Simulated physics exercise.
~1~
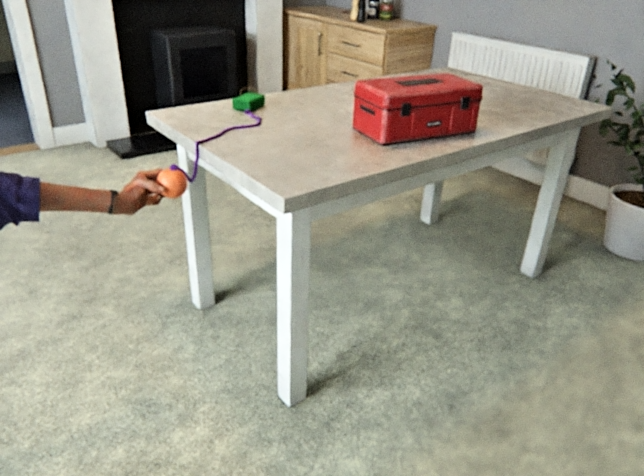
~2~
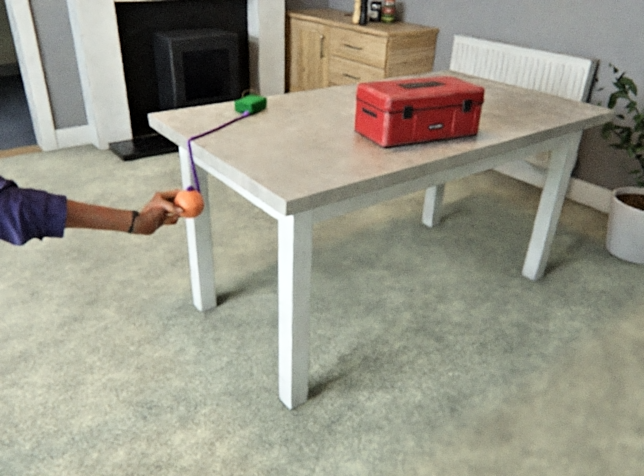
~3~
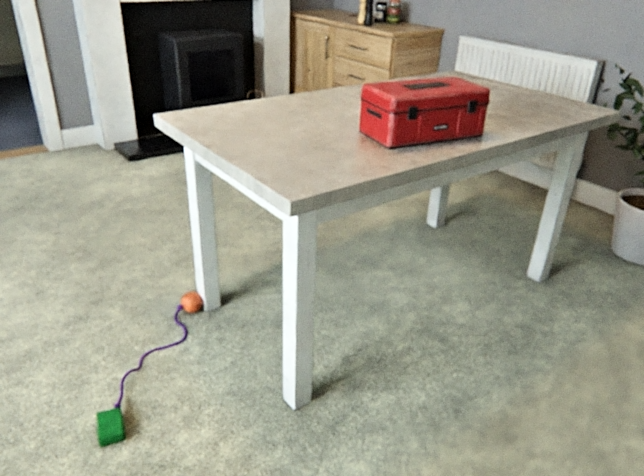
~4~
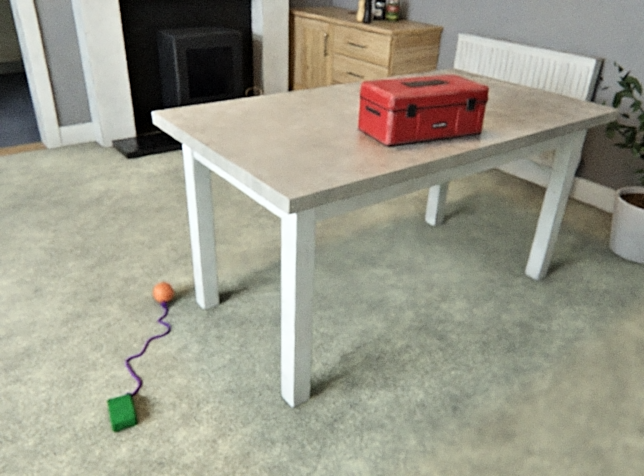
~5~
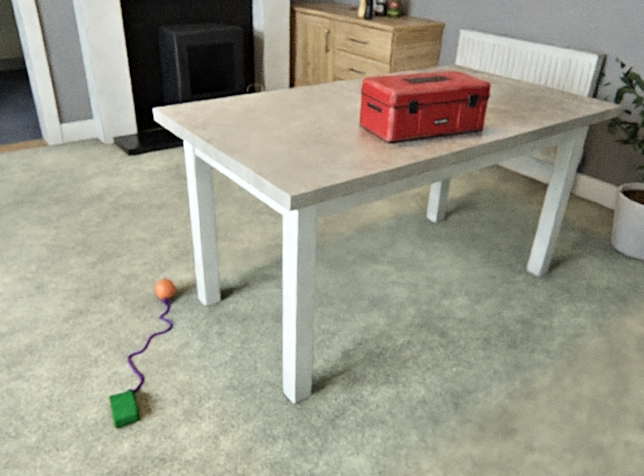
An orange is held by a hand just off the left end of a pale-topped table, with a purple cord running from it to a small green sponge near the edge. A red toolbox sits farther along the tabletop. The hand shifts slightly right and lower, and the cord straightens toward the sponge. Then the hand lets go and withdraws, the orange drops to the carpet, and the sponge is dragged over the edge and lands on the floor. The orange shifts a little left before both come to rest, still joined by the wavy cord, while the toolbox stays in place.
